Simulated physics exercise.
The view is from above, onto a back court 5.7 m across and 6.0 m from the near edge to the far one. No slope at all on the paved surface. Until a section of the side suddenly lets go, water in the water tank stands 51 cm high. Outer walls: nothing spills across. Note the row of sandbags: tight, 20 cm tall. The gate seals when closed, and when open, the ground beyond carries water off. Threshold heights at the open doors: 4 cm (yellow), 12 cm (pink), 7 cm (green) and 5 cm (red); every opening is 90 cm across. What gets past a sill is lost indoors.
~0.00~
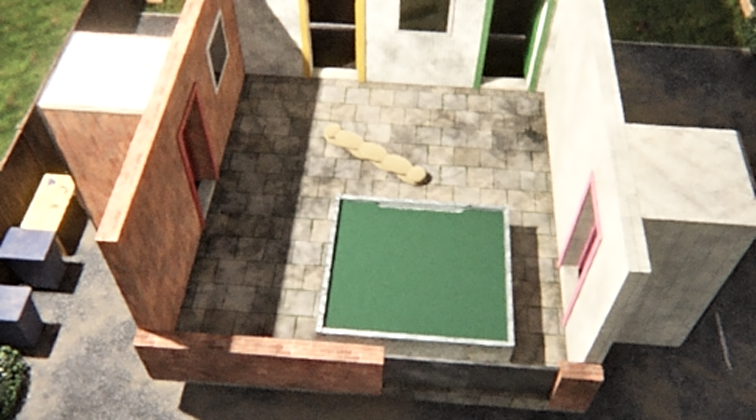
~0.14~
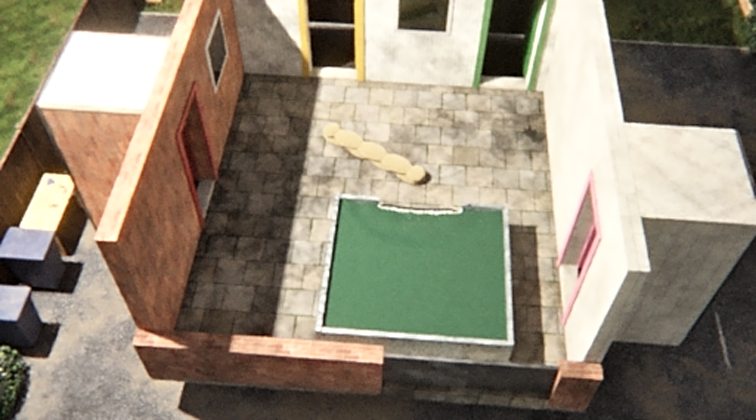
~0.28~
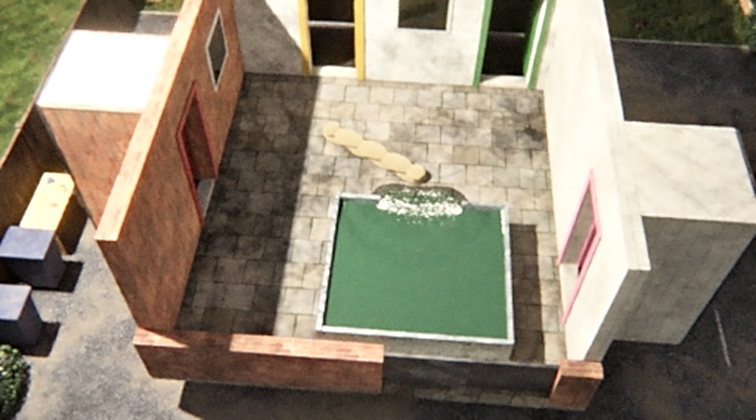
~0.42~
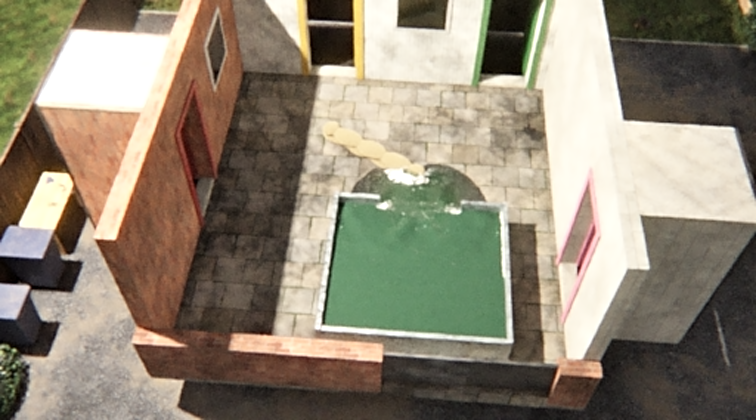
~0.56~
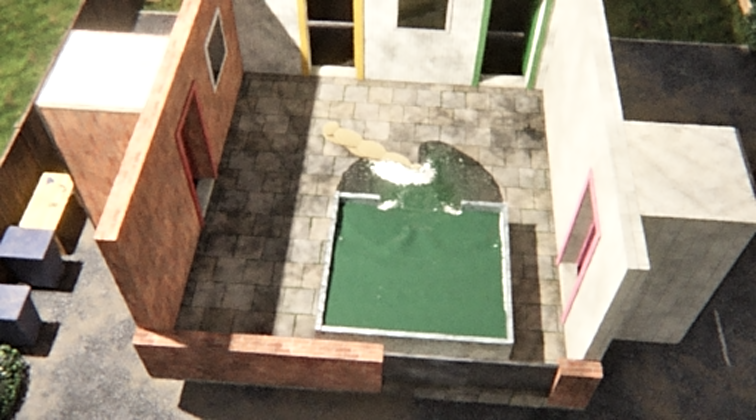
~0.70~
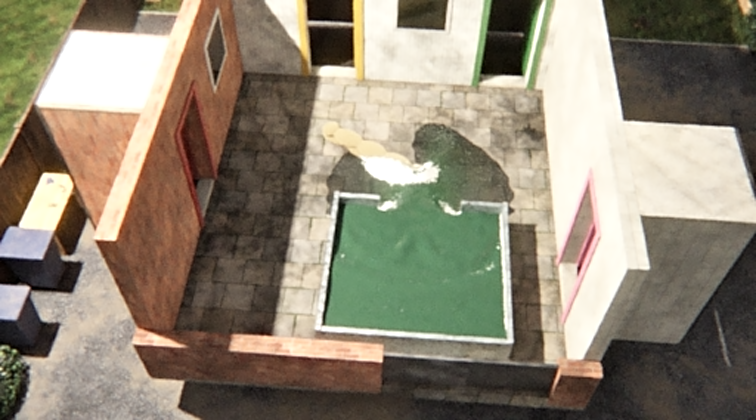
Green water in a square tank lies still in a walled, paved court, then begins spilling through a gap in the tank's far side. It froths against the row of sandbags and fans over the paving, the wet patch widening left and right and reaching farthest toward the back on the right.
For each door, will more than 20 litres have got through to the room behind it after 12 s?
The yellow door: Yes, more than 20 litres; the pink door: No, not more than 20 litres; the green door: Yes, more than 20 litres; the red door: Yes, more than 20 litres.
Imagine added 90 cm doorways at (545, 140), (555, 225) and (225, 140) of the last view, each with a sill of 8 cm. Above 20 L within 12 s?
More, less, more.
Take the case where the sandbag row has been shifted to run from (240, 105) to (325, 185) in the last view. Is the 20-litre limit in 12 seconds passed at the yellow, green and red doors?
Door by door: Yellow limit exceeded, green limit exceeded, red limit kept.
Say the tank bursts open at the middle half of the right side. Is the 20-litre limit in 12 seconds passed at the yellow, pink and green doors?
Then yellow does not exceed it, pink exceeds it, green exceeds it.
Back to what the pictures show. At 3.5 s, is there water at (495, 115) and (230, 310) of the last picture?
I'd call them drenched and then spared.
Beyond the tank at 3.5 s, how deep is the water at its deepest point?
Roughly 24 cm.
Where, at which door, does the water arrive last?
Pink.
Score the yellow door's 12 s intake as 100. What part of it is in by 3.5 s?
Some 0 in a hundred.
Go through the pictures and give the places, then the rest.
Still water, 51 cm deep, in the water tank at (418, 268), in the first picture.
The front is at a hidden place, 0.7 m from the gap on the water tank's far side; 0.3 m2 of floor is under water; 51 cm left at the back of the water tank, in the second picture.
The front is at (388, 188), 0.9 m from the gap on the water tank's far side; 0.9 m2 of floor is under water; 51 cm left at the back of the water tank, in the third picture.
The front is at (381, 171), 1.3 m from the gap on the water tank's far side; 1.7 m2 of floor is under water; 51 cm left at the back of the water tank, in the fourth picture.
The front is at (442, 146), 1.8 m from the gap on the water tank's far side; 2.6 m2 of floor is under water; 51 cm left at the back of the water tank, in the fifth picture.
Water pours out on the water tank's far side and has run 2.2 m, to (443, 129); typically 5 cm deep outside, 51 cm at the water tank's back, in the sixth picture.
After 1.4 s water covers 30 % of the floor and is deepest (36 cm) near (409, 184); yellow door not reached, pink door not reached, green door not reached, red door not reached.
After 2.2 s water covers 50 % of the floor and is deepest (34 cm) near (409, 184); yellow door not reached, pink door not reached, green door 20 cm at the sill, 25 L in, red door not reached.
After 3.5 s water covers 60 % of the floor and is deepest (24 cm) near (409, 184); yellow door 6 cm at the sill, 1 L in, pink door not reached, green door 21 cm at the sill, 121 L in, red door 10 cm at the sill, 10 L in.
After 7.0 s water covers 90 % of the floor and is deepest (15 cm) near (409, 184); yellow door 13 cm at the sill, 59 L in, pink door 2 cm at the sill, 0 L in, green door 14 cm at the sill, 244 L in, red door 10 cm at the sill, 42 L in.
After 12.0 s water covers 95 % of the floor and is deepest (14 cm) near (320, 365); yellow door 9 cm at the sill, 162 L in, pink door 11 cm at the sill, 0 L in, green door 10 cm at the sill, 303 L in, red door 7 cm at the sill, 93 L in.
